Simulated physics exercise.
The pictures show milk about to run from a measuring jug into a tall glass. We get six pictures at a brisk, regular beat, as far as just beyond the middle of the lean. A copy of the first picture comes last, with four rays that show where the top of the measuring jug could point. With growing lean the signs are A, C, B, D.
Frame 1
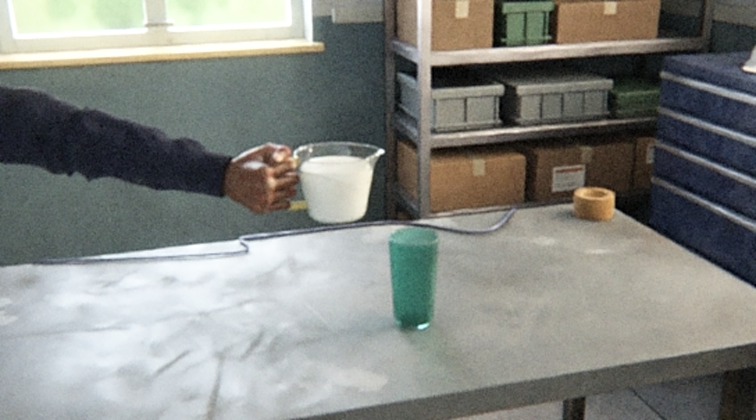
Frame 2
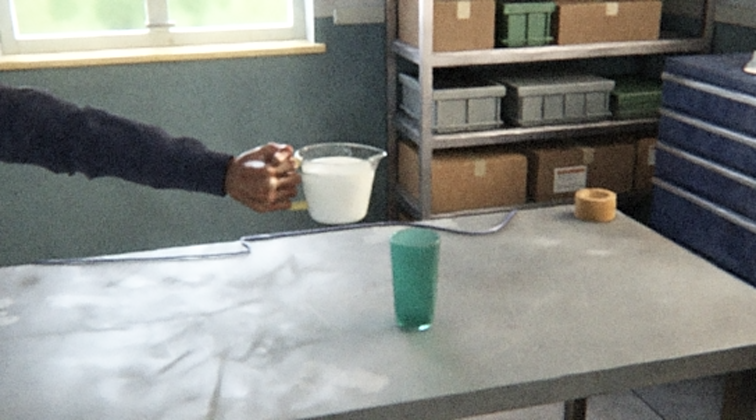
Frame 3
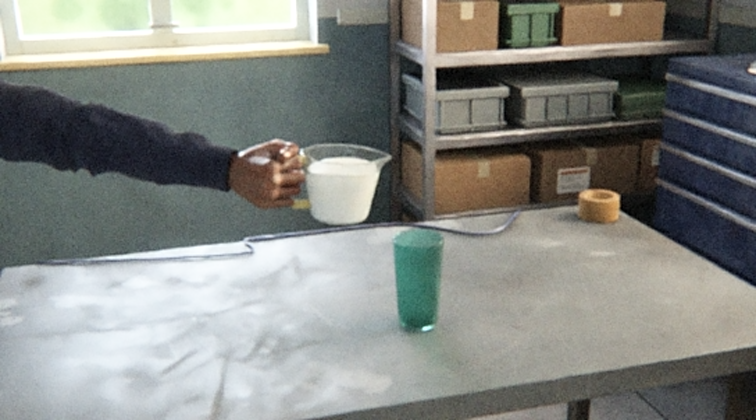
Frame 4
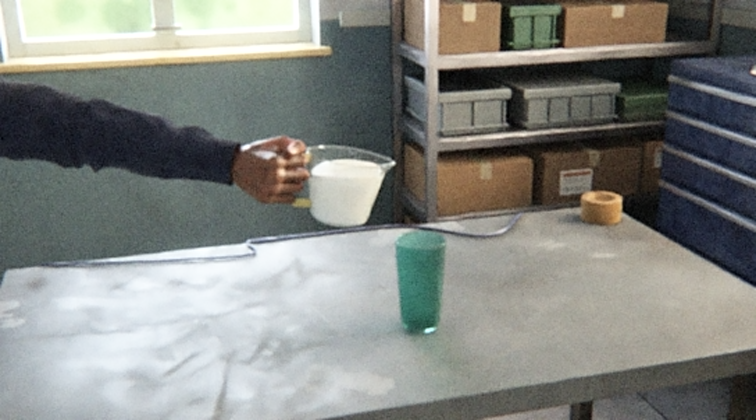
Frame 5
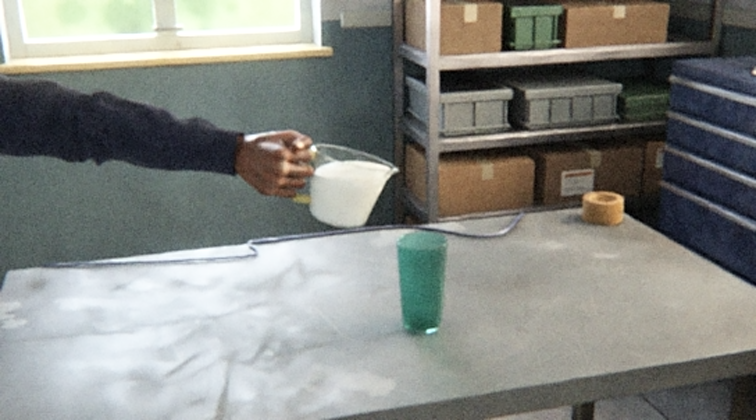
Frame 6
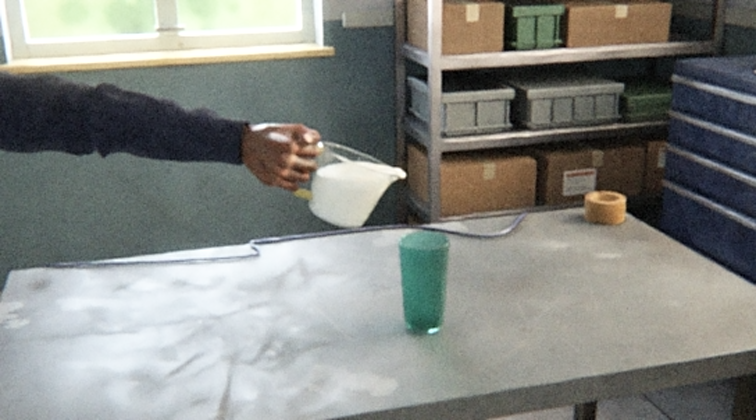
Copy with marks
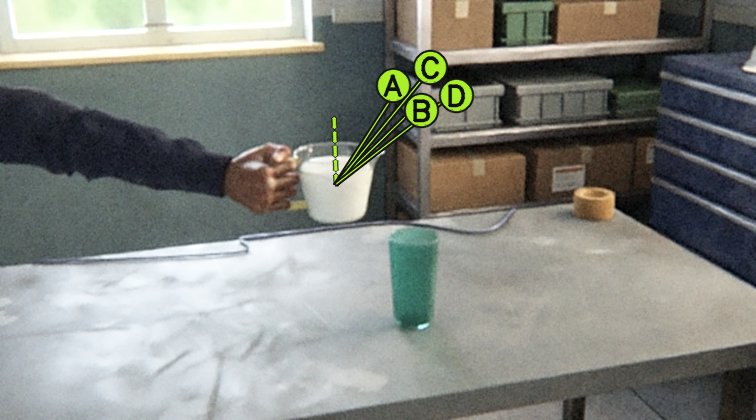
In a workroom with a window and metal shelves of boxes, a hand reaching in from the left holds a glass measuring jug of milk upright near a tall green glass on a grey table. The hand gradually tilts the jug to the right, and the milk reaches its lip.
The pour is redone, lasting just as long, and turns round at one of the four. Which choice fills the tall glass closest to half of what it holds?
It is B.
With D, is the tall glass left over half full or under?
Over half.
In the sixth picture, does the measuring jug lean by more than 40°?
No, it does not.
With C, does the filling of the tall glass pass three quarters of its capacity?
No, less.
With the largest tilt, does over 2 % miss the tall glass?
No.
On the marked copy, A at (388, 103); B at (404, 117); C at (420, 81); D at (439, 103).
Choosing A, the tall glass ends with about 24 % of what it can hold.
Choosing B, the tall glass ends with about 51 % of what it can hold.
Choosing C, the tall glass ends with about 37 % of what it can hold.
Choosing D, the tall glass ends with about 65 % of what it can hold.
